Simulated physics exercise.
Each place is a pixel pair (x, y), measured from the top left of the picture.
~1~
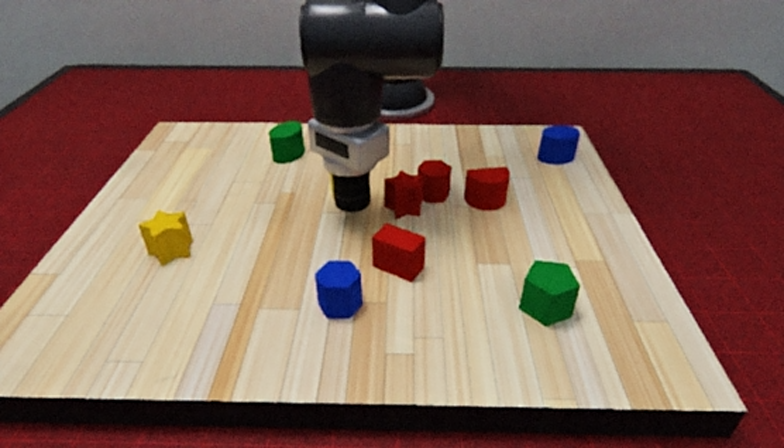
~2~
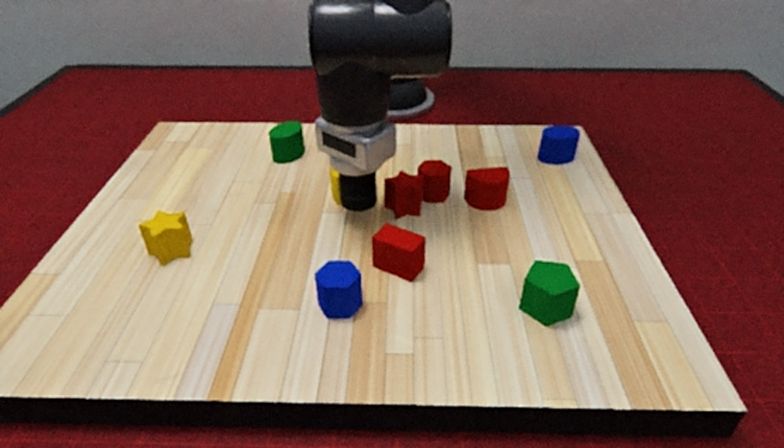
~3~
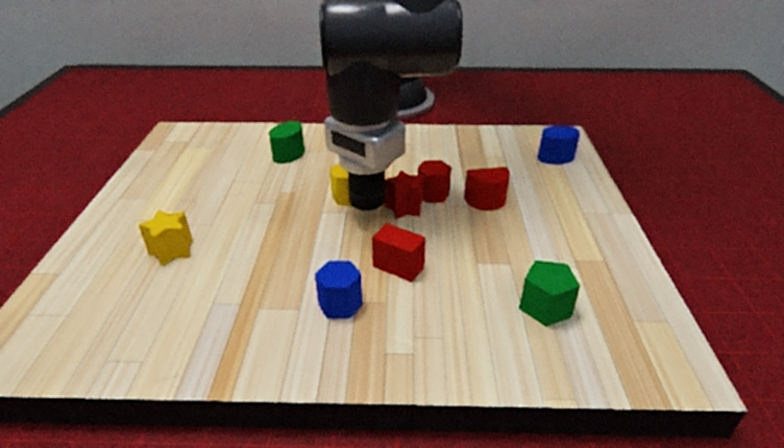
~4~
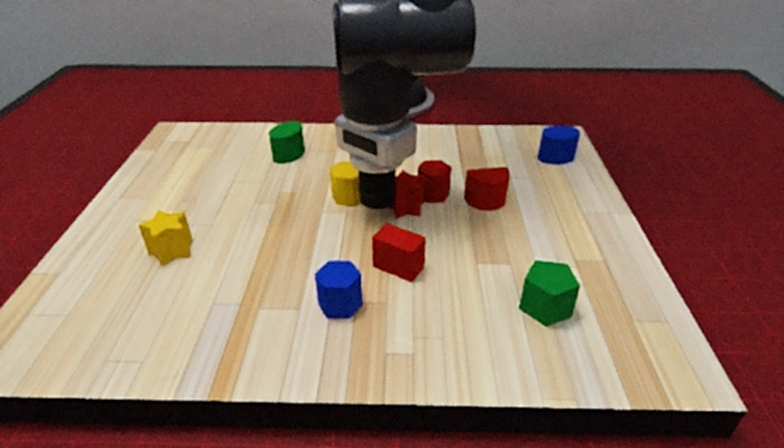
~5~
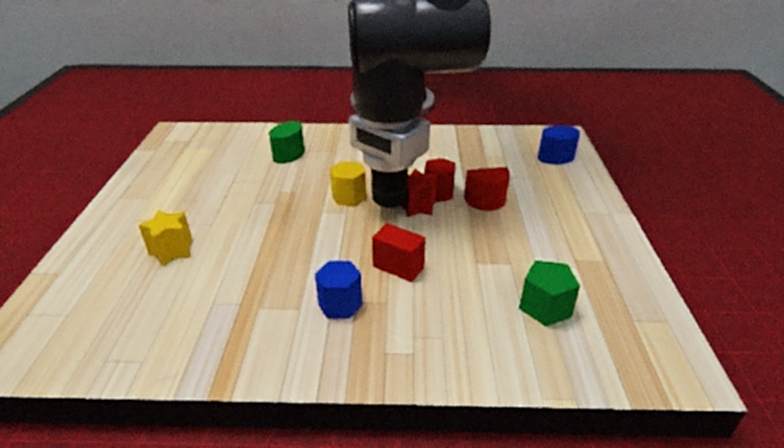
A dark robotic arm slides its tip slowly rightward across a wooden board scattered with coloured blocks, uncovering a yellow block that was hidden behind it. The tip then meets the red star and nudges it slightly right, close against another red block, while the outlying blocks stay still.
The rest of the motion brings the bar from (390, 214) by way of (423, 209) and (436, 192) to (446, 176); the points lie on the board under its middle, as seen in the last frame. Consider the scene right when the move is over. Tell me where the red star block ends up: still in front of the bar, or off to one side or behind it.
It escapes to one side.
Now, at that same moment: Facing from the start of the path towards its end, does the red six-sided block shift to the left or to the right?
The shift is rightward.
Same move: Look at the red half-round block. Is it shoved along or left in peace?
It ends up somewhere else.
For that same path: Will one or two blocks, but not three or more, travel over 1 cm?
No, I don't think so.
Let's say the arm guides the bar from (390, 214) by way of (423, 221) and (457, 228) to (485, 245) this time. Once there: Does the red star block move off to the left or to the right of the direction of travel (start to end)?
Out to the left.
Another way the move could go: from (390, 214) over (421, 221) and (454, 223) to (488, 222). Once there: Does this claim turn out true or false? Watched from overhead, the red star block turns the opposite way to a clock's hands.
The statement is true.
On the path given first. One third of the way, bar at (423, 193); red star block at (451, 173); red six-sided block at (459, 159), turned 50° anticlockwise.
Two thirds of the way, bar at (437, 176); red star block at (466, 160); red six-sided block at (479, 148), turned 35° anticlockwise; red half-round block at (499, 170), turned 40° clockwise.
At the end, bar at (447, 161); yellow six-sided block not moved; red star block at (477, 150), turned 30° clockwise; red six-sided block at (497, 142), turned 15° anticlockwise; red half-round block at (501, 169), turned 50° clockwise.
